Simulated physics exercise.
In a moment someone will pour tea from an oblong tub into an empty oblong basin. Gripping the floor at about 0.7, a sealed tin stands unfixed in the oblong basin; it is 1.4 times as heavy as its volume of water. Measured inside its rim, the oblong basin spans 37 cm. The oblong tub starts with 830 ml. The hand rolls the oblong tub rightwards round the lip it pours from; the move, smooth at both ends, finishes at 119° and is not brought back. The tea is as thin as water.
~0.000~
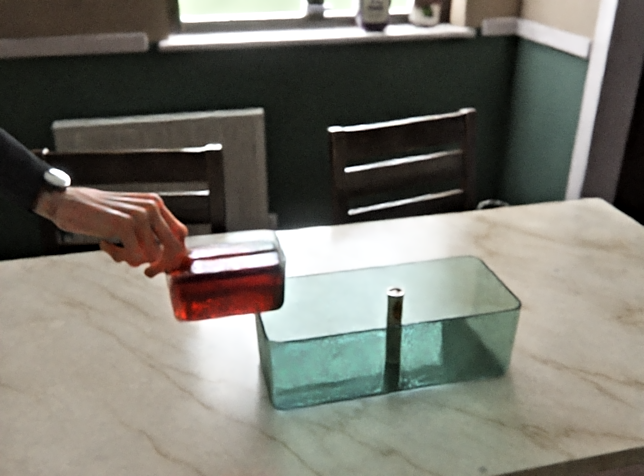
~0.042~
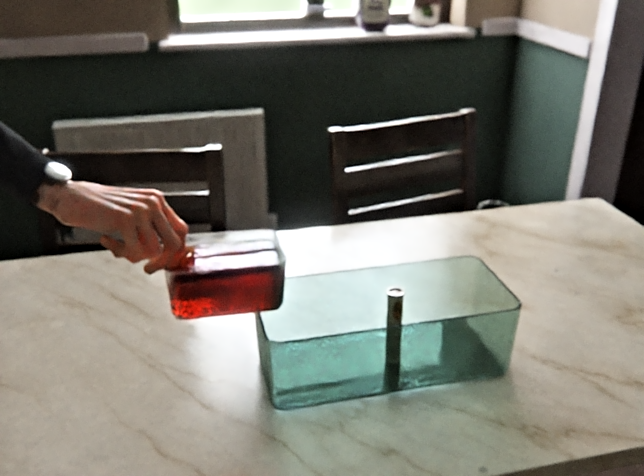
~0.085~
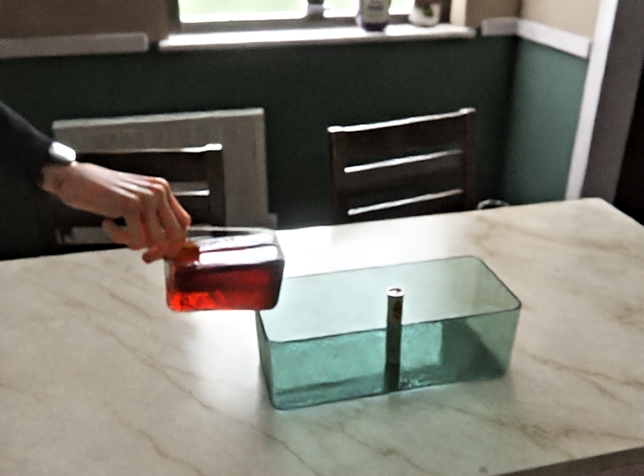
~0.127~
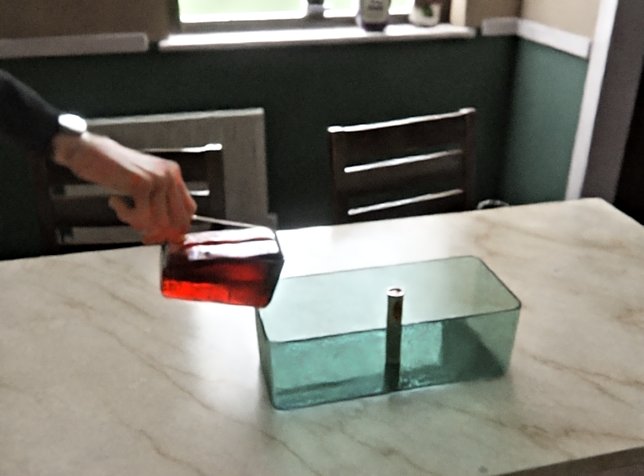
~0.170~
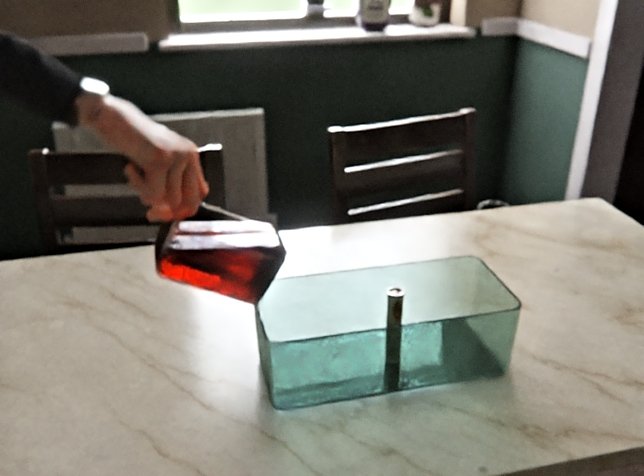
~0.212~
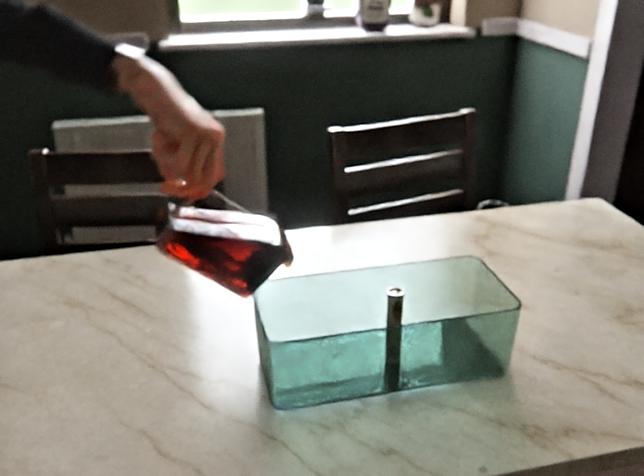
At the start, a hand holds a clear container of red liquid nearly level beside a translucent green basin with a small upright cylinder, on a marble-patterned table. The hand then rises and rolls the container rightwards, slowly at first, until it leans steeply with its lower corner near the basin's left rim.
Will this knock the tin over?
Yes, it overturns.
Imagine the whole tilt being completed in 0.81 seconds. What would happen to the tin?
Result: Tin tipped over.
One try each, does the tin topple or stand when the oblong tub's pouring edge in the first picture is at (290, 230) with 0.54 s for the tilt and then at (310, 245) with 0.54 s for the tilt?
Trial 1 - tin tips; trial 2 - tin tips.
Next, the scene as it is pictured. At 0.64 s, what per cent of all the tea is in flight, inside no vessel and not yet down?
Some 7 per cent.
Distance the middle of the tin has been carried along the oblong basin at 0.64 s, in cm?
Around 2 centimetres.
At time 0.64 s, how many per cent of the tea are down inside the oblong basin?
Reading: Approx. 92 %.
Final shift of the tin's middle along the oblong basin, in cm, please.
Shift of tin centre: Approx. 5.5 cm.
By 0.46 s the tilt is 113° and 25 per cent is still to pour; the tin stands where it began.
By 0.64 s the tilt is 119° and 1 per cent is still to pour; the tin stands 2 cm from where it began.
By 0.83 s the tilt is 119° and 0 per cent is still to pour; the tin leans 11°.
By 1.04 s the tilt is 119° and 0 per cent is still to pour; the tin leans 10°.
At rest the tin lies on its side.
